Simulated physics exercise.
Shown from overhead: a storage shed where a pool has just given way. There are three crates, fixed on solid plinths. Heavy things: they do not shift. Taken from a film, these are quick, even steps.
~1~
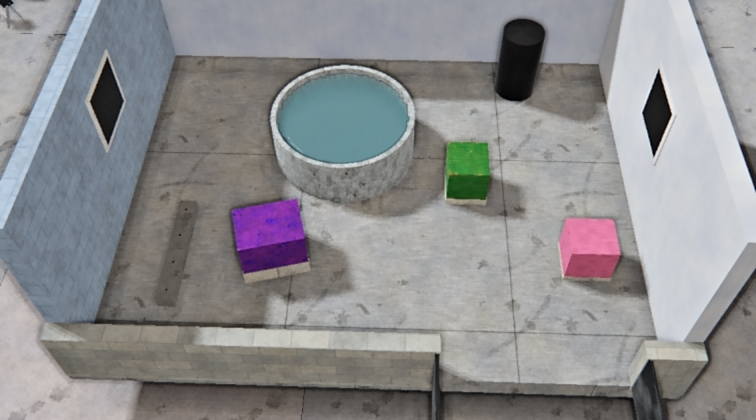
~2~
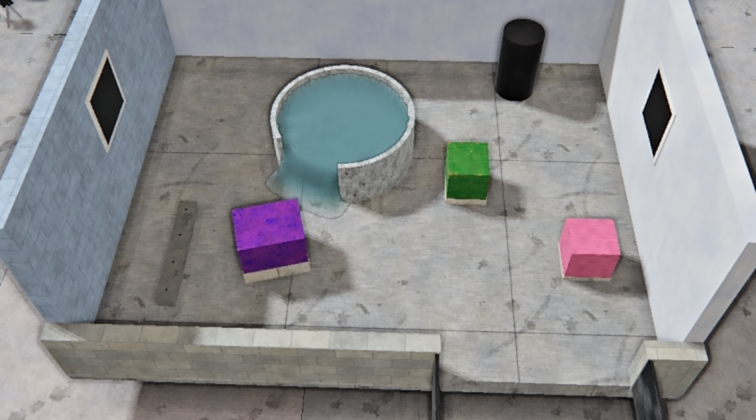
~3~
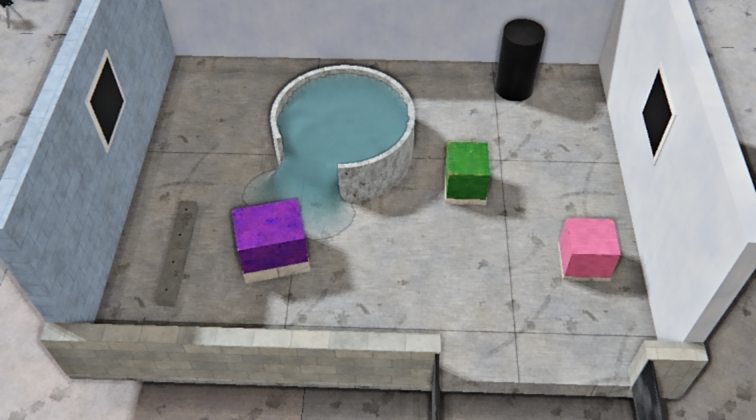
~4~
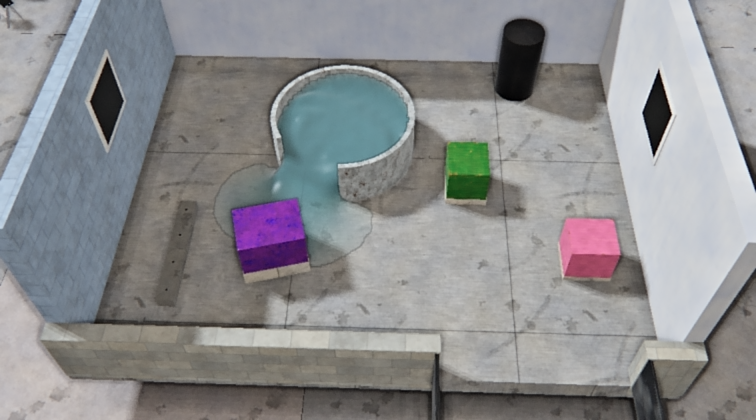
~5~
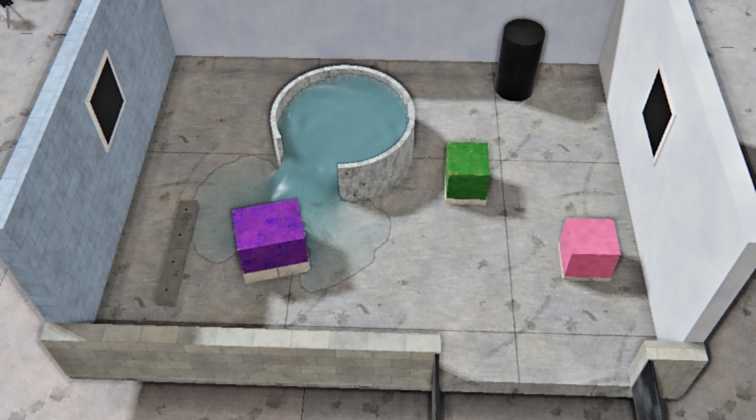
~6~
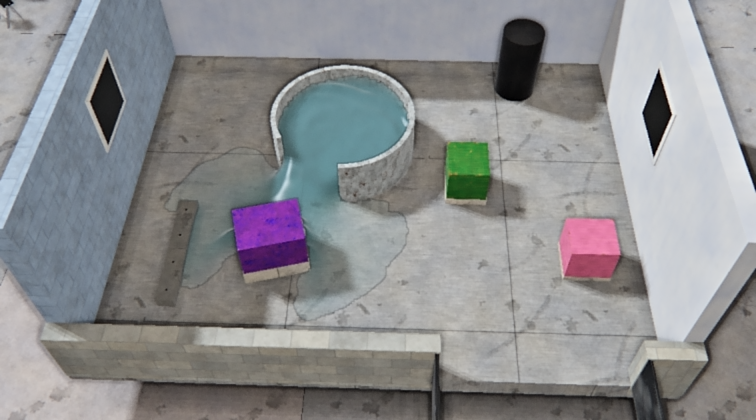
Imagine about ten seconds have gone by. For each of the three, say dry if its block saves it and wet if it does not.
Pink crate: Reached by water; purple crate: Reached by water; green crate: Kept safe.
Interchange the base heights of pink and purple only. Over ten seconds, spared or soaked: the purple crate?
The purple crate gets flooded.
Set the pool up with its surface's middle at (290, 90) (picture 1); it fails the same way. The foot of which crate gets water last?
Answer: The pink-painted one.
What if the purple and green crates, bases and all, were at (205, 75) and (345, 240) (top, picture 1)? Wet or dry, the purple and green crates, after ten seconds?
Ten seconds on, the purple crate is still clear, but the green crate has been flooded.
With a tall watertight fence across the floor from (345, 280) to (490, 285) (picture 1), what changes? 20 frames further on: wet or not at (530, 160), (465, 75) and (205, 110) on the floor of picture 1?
As listed: Not flooded, no water, under water.
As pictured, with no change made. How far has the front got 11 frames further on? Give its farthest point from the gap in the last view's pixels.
The wet edge reaches furthest near (552, 365).
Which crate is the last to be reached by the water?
My pick is the one in green.
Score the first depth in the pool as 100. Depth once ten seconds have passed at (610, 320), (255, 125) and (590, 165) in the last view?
About 10, 6 and 6 per cent.
A moment on, water covers 25 % of the floor; the pink crate not reached, the purple crate water round its plinth, the green crate not reached.
Next, water covers 35 % of the floor; the pink crate not reached, the purple crate water round its plinth, the green crate not reached.
Then, water covers 50 % of the floor; the pink crate water round its plinth, the purple crate water round its plinth, the green crate not reached.
Later, water covers 75 % of the floor; the pink crate water round its plinth, the purple crate water round its plinth, the green crate water round its plinth.
In the end, water covers 95 % of the floor; the pink crate was topped, the purple crate was topped, the green crate stayed above the water.
